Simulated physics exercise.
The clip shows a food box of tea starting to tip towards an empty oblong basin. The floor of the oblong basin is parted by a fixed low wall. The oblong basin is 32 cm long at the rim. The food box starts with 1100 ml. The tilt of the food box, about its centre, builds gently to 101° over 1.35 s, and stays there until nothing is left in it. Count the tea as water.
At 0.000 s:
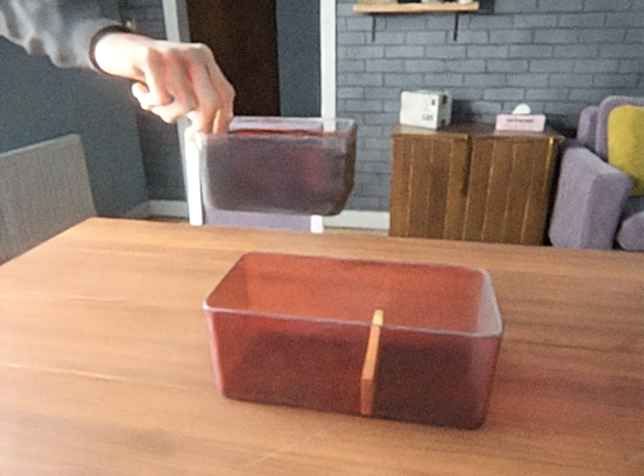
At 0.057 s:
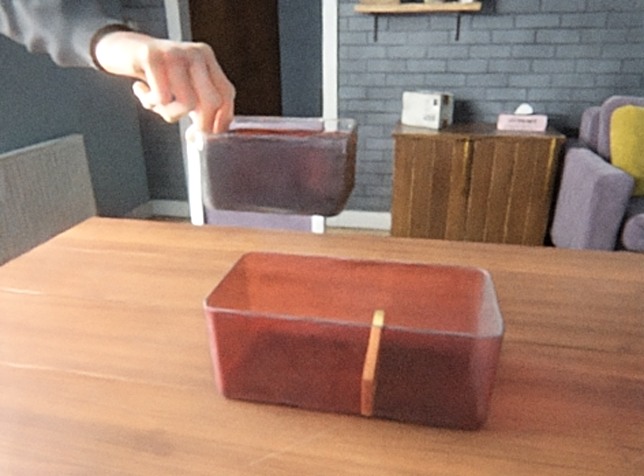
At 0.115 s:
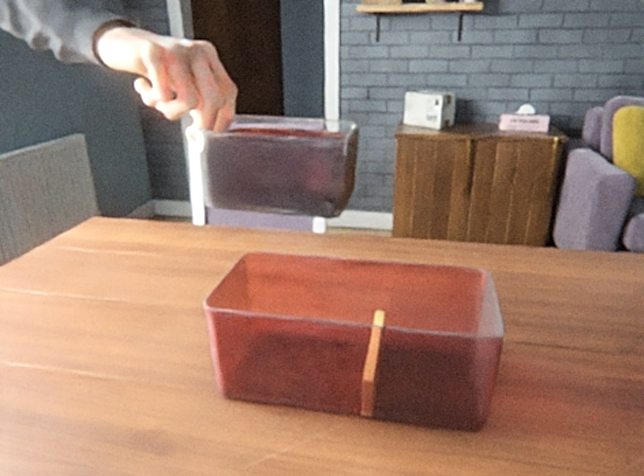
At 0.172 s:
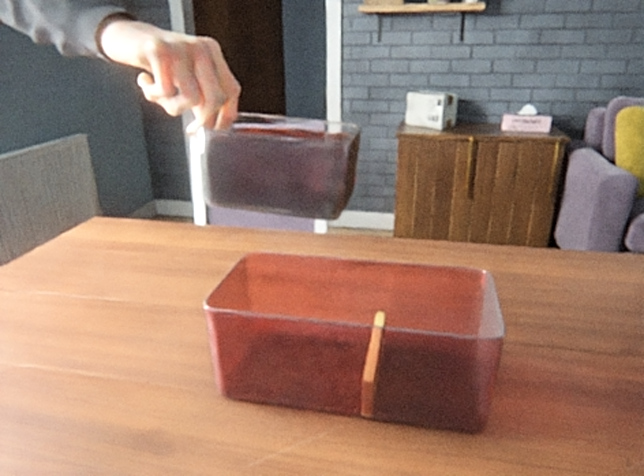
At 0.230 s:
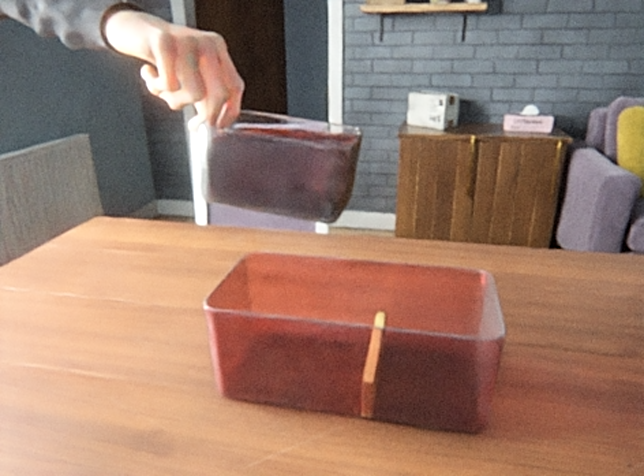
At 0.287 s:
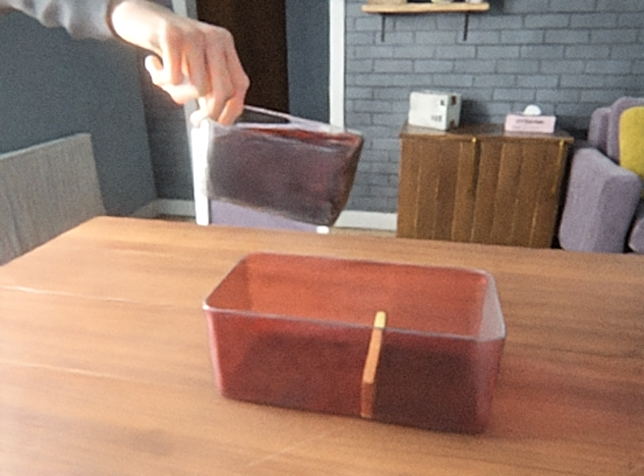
To begin with, a hand holds a clear food box of dark tea level above a wooden table, behind an empty reddish oblong basin with an upright divider. The hand then gradually tilts the box, its right side dipping slightly while the basin stays still.
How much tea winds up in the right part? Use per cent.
About 73 per cent.
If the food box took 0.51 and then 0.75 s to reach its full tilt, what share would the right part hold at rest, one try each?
In turn about 55 and 65 per cent.
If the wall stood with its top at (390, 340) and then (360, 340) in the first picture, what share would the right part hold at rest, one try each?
First 70, then 85 per cent.
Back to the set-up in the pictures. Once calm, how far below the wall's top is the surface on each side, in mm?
Left about 40 mm, right about 8 mm.
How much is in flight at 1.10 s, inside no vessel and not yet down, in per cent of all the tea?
Some 6 per cent.
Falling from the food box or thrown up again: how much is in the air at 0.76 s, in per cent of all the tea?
About 30 per cent.
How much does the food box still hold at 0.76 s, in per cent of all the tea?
About 54 per cent.
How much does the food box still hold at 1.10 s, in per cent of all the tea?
Near 12 in a hundred.
By 0.76 s the tilt is 60° and 54 per cent is still to pour, 1 is left of the wall and 15 right of it.
By 1.10 s the tilt is 93° and 12 per cent is still to pour, 7 is left of the wall and 72 right of it.
By 1.46 s the tilt is 101° and 1 per cent is still to pour, 22 is left of the wall and 73 right of it.
By 1.85 s the tilt is 101° and 0 per cent is still to pour, 25 is left of the wall and 73 right of it.
At rest 25 per cent lies left of the wall, 73 right of it and 2 outside.
